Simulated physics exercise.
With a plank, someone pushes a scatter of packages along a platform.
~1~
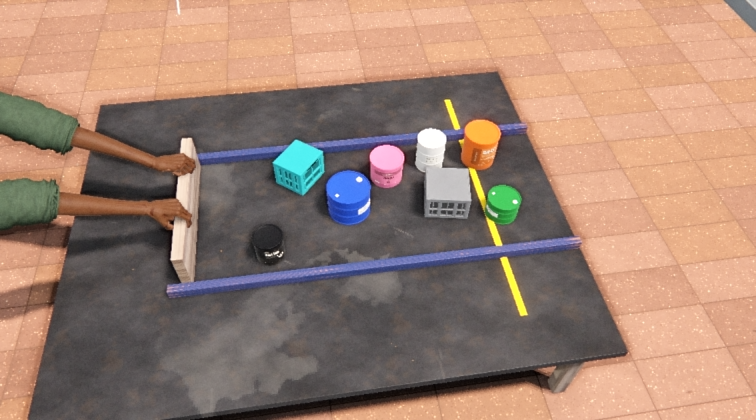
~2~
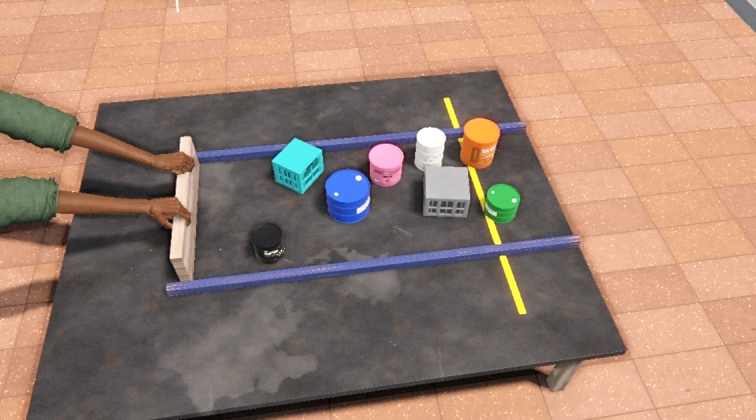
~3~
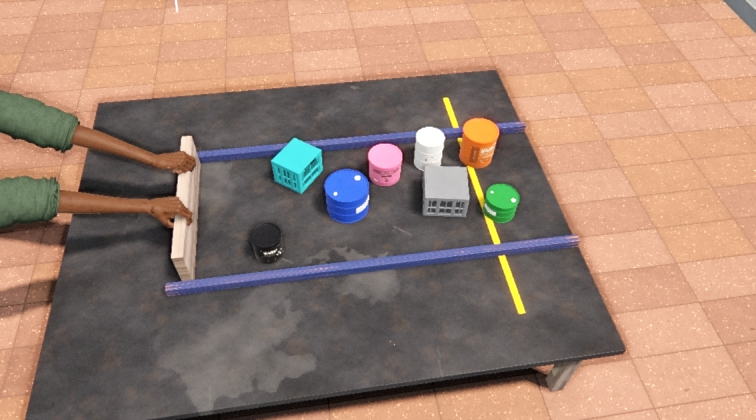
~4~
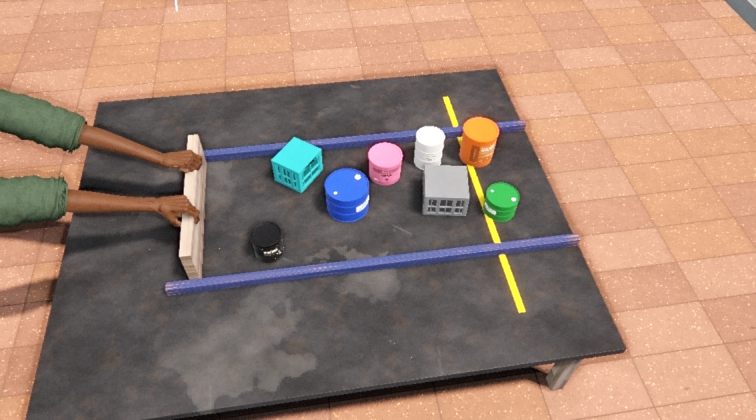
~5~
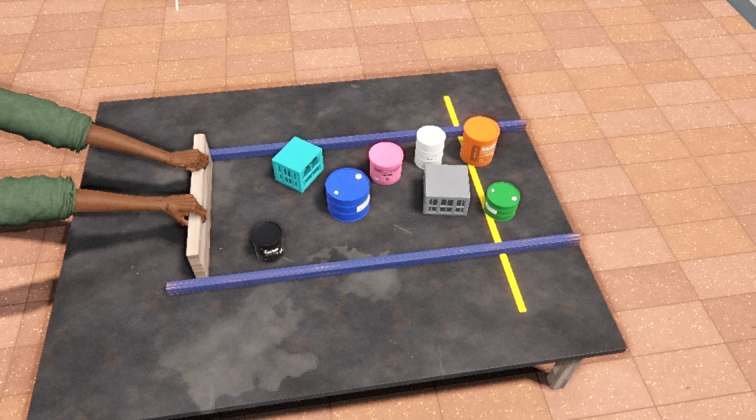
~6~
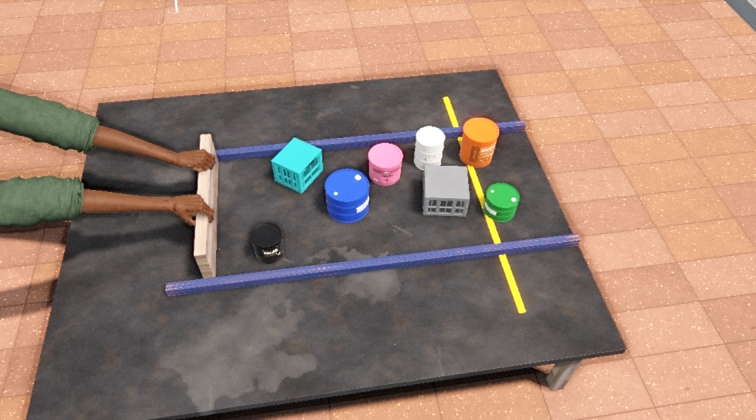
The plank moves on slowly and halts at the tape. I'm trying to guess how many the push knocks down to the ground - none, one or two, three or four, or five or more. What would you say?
I foresee one or two drops here.
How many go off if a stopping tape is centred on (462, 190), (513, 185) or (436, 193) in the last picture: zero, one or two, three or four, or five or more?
No fall at all; five or more; no fall at all.
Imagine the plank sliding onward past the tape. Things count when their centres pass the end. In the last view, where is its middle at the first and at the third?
The middle is near (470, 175) first and near (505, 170) after.
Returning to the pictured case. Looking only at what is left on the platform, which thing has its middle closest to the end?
The orange pail winds up nearest.
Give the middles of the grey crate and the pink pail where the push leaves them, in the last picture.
In the last picture the first middle sits at (539, 205) and the other at (513, 159).
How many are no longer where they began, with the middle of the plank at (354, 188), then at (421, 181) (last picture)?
Note: First position 4; second position 8.
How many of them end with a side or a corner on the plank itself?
The count in contact is 3.
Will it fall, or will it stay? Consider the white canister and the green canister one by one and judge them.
I'd say the white canister stays where it is, while the green canister ends up down.
Soon after, none off yet; green canister at rest near (501, 203); orange pail at rest near (478, 143); grey crate at rest near (445, 191).
After that, none off yet; green canister displaced about its own width near (535, 210); orange pail displaced a little near (497, 143); grey crate displaced about its own width near (496, 201).
In the end, the number that fall off is one or two; gone, green canister.
